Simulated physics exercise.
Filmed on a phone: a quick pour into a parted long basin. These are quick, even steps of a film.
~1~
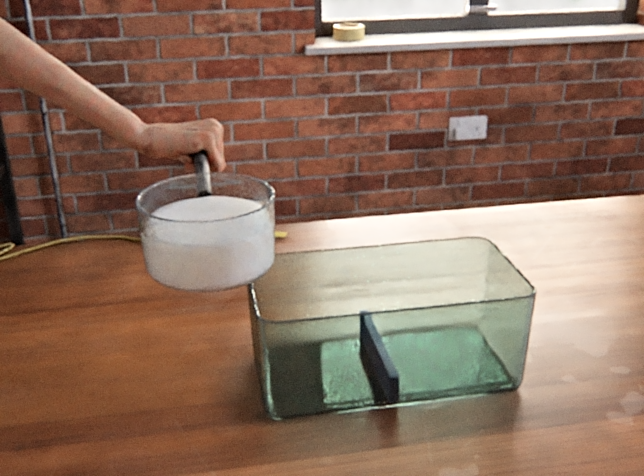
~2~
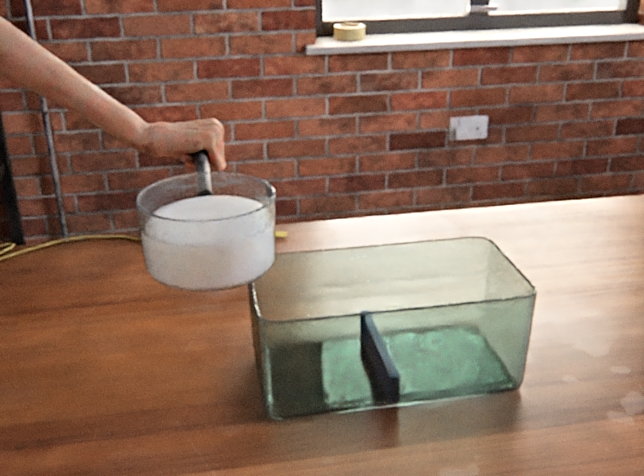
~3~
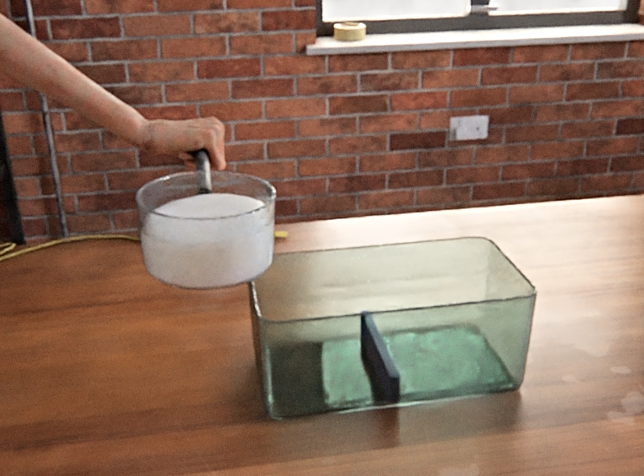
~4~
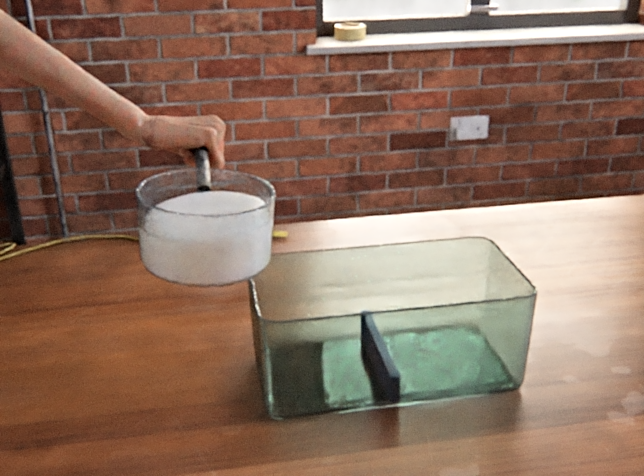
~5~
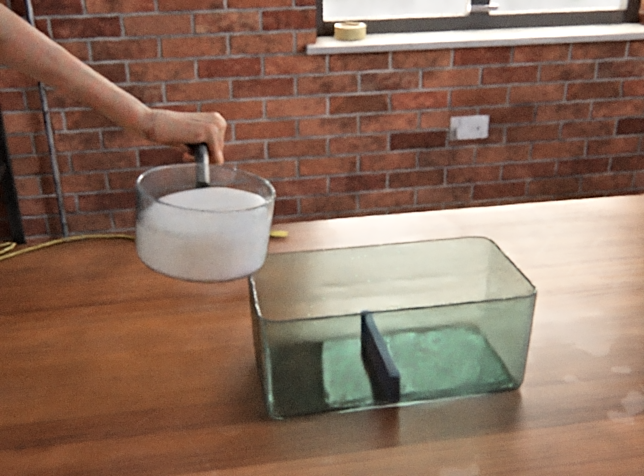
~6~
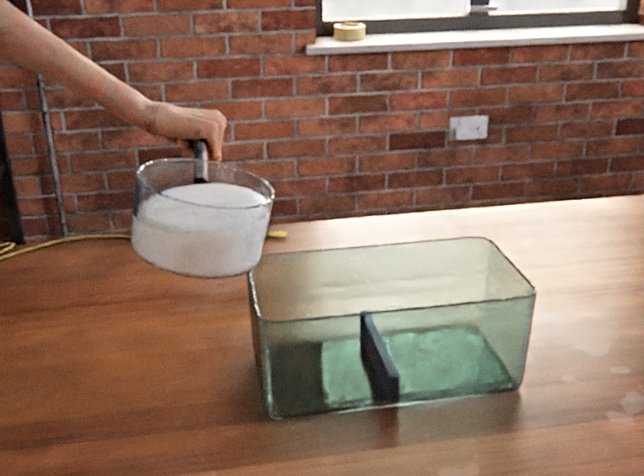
On a wooden table, a hand slightly tilts a clear pot beside a divided basin.
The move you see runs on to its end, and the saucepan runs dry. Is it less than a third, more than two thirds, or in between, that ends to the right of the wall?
In the end from a third to two thirds is right of the wall.
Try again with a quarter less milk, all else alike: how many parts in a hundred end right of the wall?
Near 20 %.
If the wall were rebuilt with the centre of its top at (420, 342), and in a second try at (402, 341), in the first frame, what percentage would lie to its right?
Near 15 % and 5 %.
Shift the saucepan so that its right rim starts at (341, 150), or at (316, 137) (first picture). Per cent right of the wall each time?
About 90 and 85 per cent.
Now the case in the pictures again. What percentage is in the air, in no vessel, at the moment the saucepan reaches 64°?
Near 25 %.
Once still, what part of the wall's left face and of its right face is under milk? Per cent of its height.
Left about 60, right about 40.
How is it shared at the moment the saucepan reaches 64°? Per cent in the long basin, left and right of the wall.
Some 0 per cent left and 0 right.
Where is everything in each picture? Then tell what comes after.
In the first frame, it leans 0°; its right rim is at (273, 193); the milk meets the walls at (143, 223) and (271, 213); the long basin's rim runs from (252, 289) to (512, 265); the wall's top is at (378, 342).
In the second frame, it leans 1°; its right rim is at (273, 193); the milk meets the walls at (143, 222) and (271, 211).
In the third frame, it leans 2°; its right rim is at (273, 193); the milk meets the walls at (143, 222) and (270, 209).
In the fourth frame, it leans 5°; its right rim is at (273, 193); the milk meets the walls at (141, 219) and (270, 206).
In the fifth frame, it leans 8°; its right rim is at (273, 192); the milk meets the walls at (139, 215) and (269, 203).
In the sixth frame, it leans 12°; its right rim is at (272, 193); the milk meets the walls at (135, 209) and (267, 201).
A moment on, the saucepan is tipped part way and 76 per cent is still to pour, 2 is left of the wall and 0 right of it.
Next, the saucepan is tipped on its side and 20 per cent is still to pour, 30 is left of the wall and 27 right of it.
Then the saucepan is tipped on its side and 3 per cent is still to pour, 53 is left of the wall and 39 right of it.
Later the saucepan is tipped on its side and 0 per cent is still to pour, 58 is left of the wall and 40 right of it.
In the end 58 per cent lies left of the wall, 40 right of it and 1 outside.
